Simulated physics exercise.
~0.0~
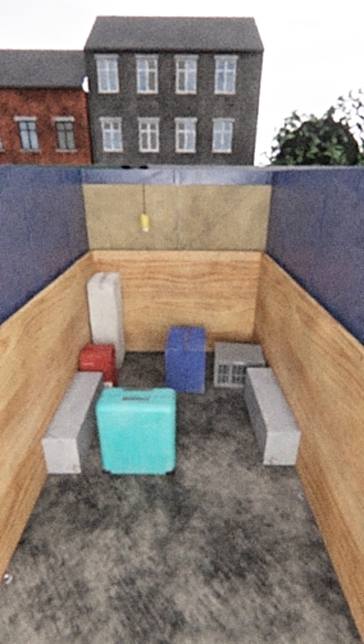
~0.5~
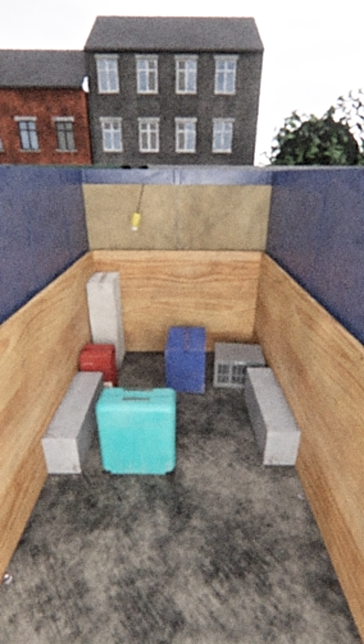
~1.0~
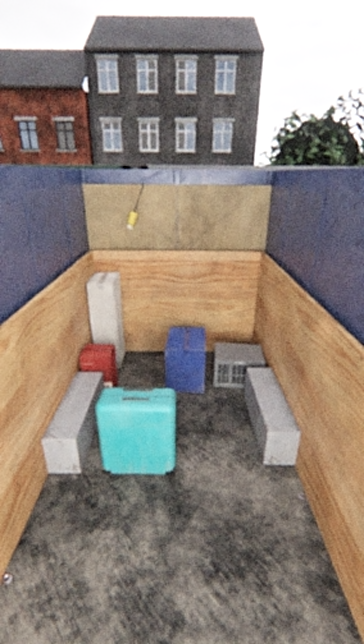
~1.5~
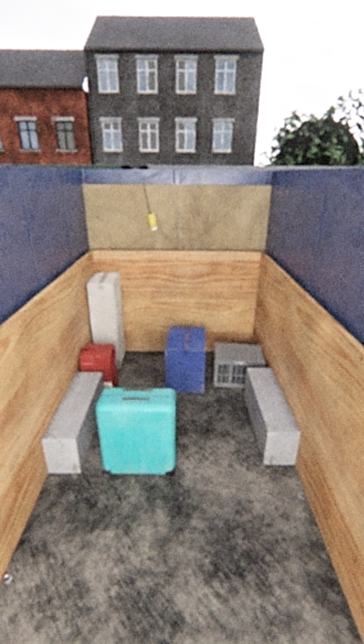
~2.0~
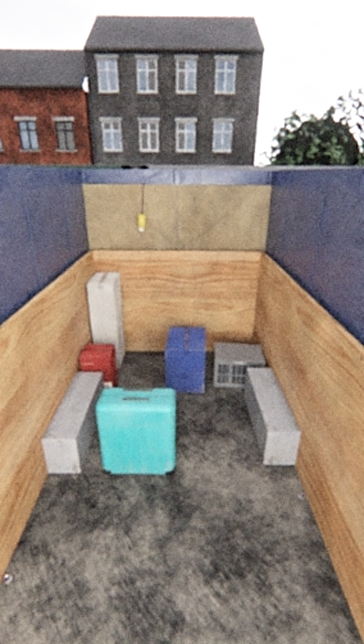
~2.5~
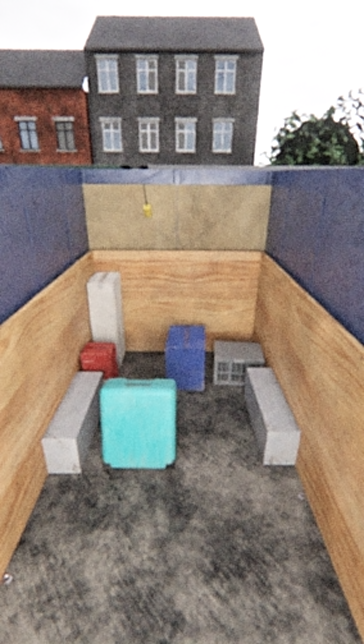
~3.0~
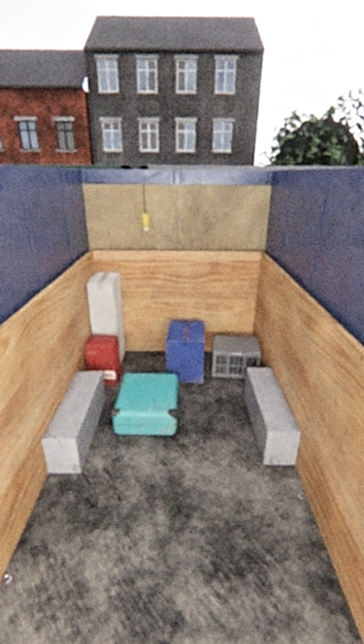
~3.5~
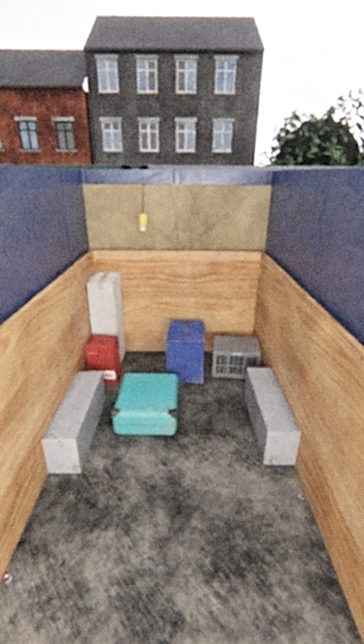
A turquoise suitcase stands still, then tips forward onto its side as nearby boxes shift slightly.
